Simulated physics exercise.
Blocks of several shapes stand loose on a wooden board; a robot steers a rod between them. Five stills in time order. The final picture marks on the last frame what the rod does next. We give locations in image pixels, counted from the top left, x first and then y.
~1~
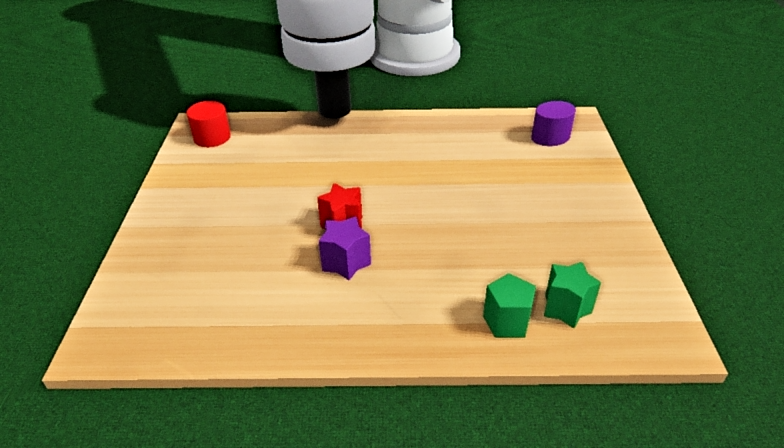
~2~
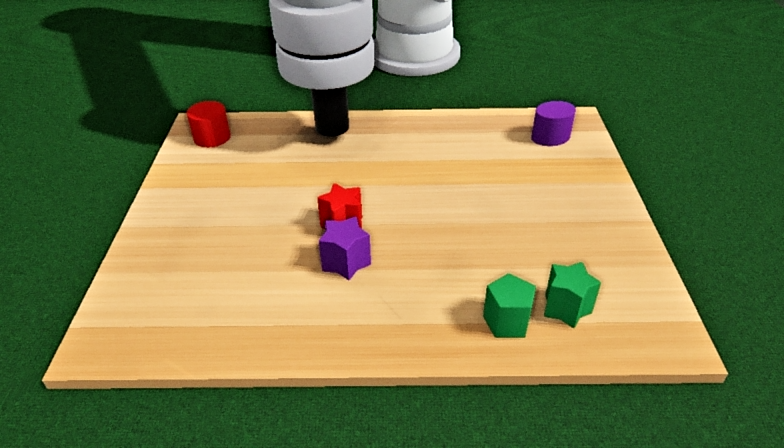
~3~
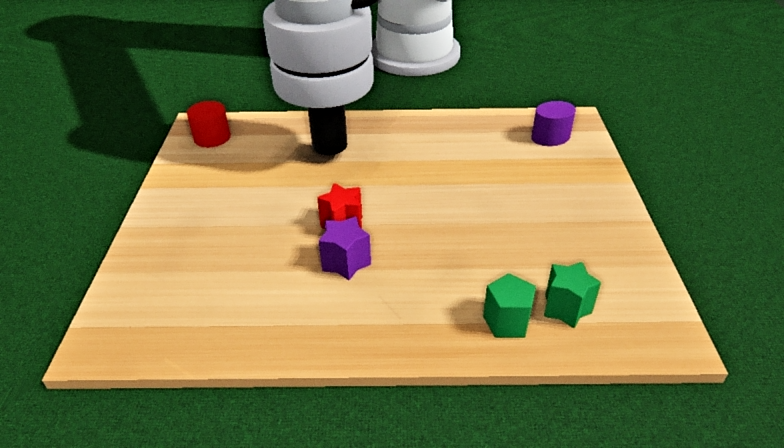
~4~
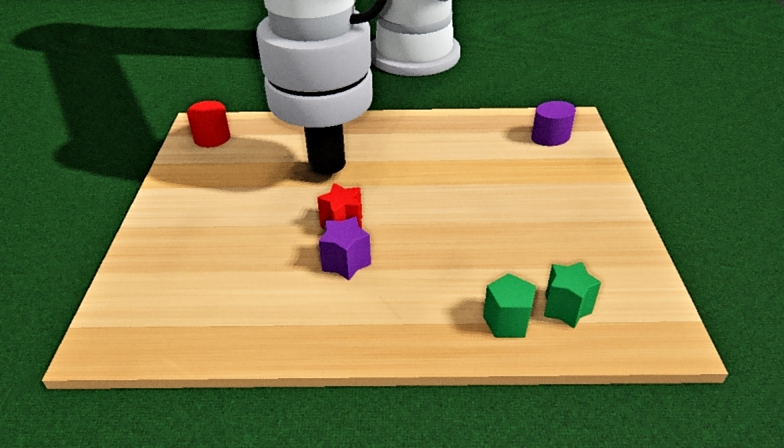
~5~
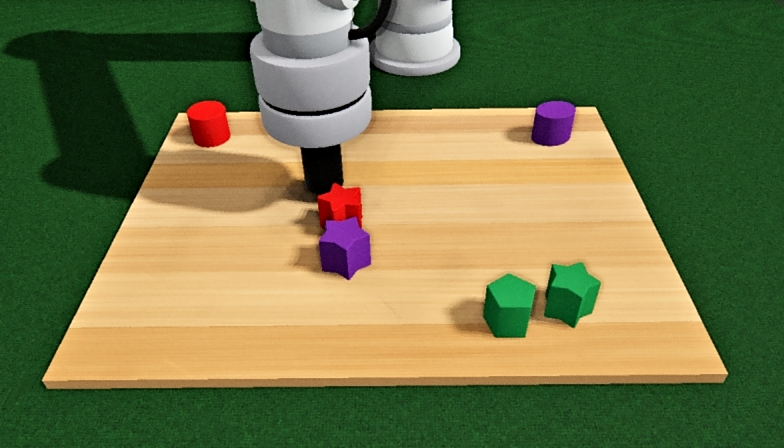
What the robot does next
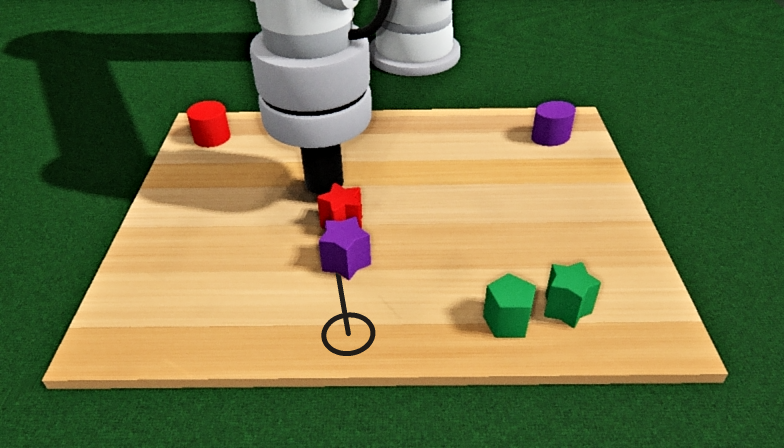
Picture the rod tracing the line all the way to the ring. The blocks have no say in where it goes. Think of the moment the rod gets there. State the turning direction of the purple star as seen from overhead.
Looking from above, the answer is clockwise.
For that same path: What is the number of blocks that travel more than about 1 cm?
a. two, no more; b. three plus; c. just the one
(a)
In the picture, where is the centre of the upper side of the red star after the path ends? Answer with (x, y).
It comes to (377, 240).
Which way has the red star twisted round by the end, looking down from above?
Looking down: Anticlockwise.
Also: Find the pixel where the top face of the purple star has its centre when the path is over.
By then it is at (390, 288).
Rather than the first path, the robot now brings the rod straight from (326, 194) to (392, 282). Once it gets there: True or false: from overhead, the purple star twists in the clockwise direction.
True.
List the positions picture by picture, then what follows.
In the first frame, lower end of the rod at (335, 111), tops of blocks, red star at (341, 196), purple star at (343, 232).
In the second frame, rod at (333, 128), blocks as before.
In the third frame, rod at (330, 146), blocks as before.
In the fourth frame, rod at (327, 164), blocks as before.
In the fifth frame, rod at (325, 183), red star at (341, 196), purple star at (343, 232).
The drawn path runs straight from (326, 194) to (348, 334).
The first path, step by step. One third of the way, rod at (331, 222); red star at (358, 225), turned 30° anticlockwise; purple star at (354, 253), turned 30° clockwise.
Two thirds of the way, rod at (338, 269); red star at (376, 239); purple star at (374, 272), turned 105° clockwise.
At the end, rod at (347, 322); red star at (377, 240), turned 125° anticlockwise; purple star at (390, 288), turned 45° clockwise.
